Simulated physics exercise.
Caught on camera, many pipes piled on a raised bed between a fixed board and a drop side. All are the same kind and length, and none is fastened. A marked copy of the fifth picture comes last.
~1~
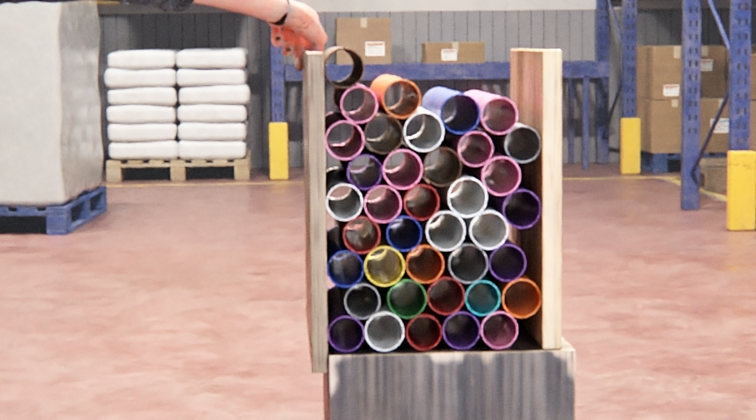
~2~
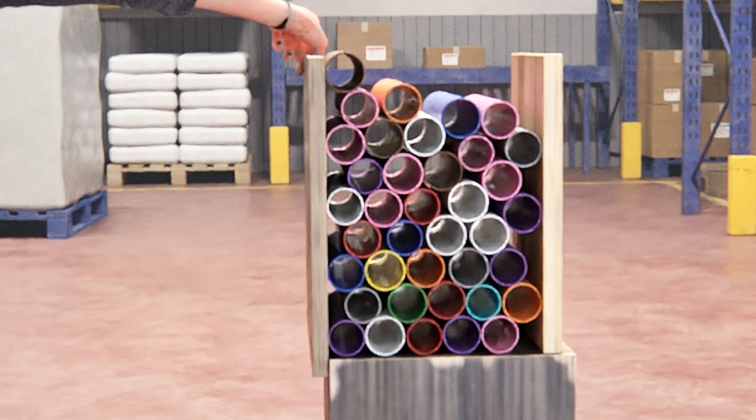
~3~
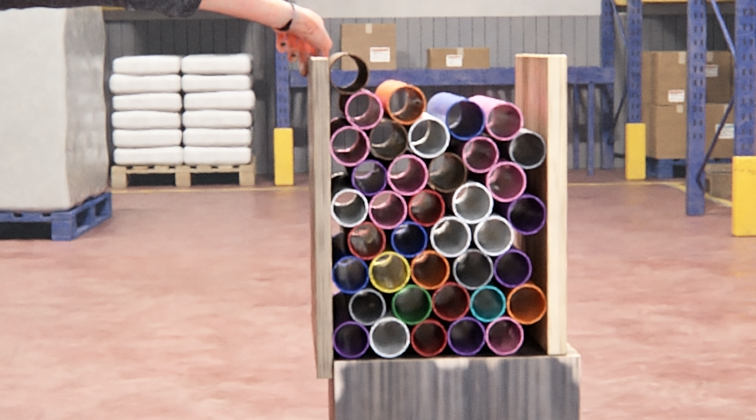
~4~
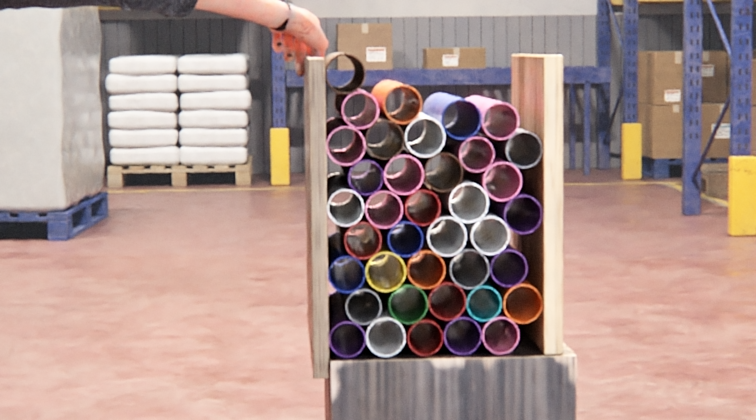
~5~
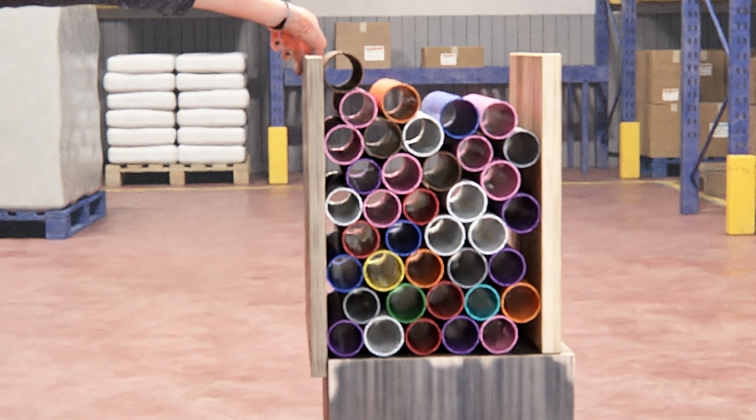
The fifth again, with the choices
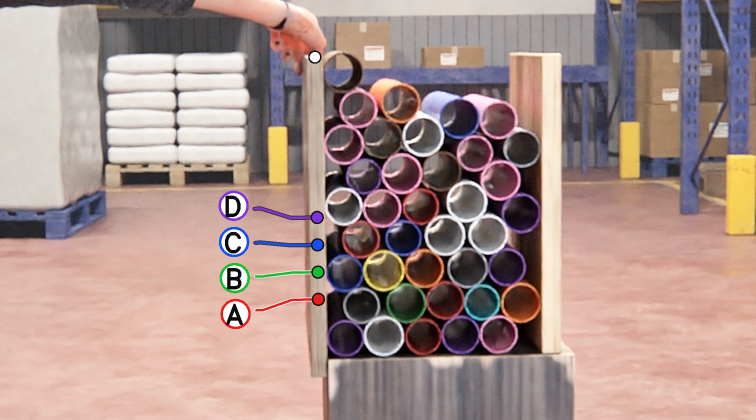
In a warehouse, a hand rested at the top of the left board of a wooden rack stacked with colourful pipes, and apart from a slight shift of the view, nothing really moved.
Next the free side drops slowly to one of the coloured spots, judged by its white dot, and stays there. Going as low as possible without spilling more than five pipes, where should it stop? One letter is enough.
Stop at D.
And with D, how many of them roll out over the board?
The count is three.
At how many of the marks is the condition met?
The number is one.
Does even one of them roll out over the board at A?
Yes, at A.
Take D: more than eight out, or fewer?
It loses fewer than eight.
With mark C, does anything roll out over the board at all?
At C: Yes.
On the copy, A at (318, 299); B at (318, 272); C at (317, 245); D at (317, 217); the white dot at (315, 57).
On D. First, top of the board (324, 126).
Then, top of the board (325, 203).
Finally, top of the board (325, 217), three out over the board.
By contrast, A more than five out over the board; B more than five out over the board; C more than five out over the board.
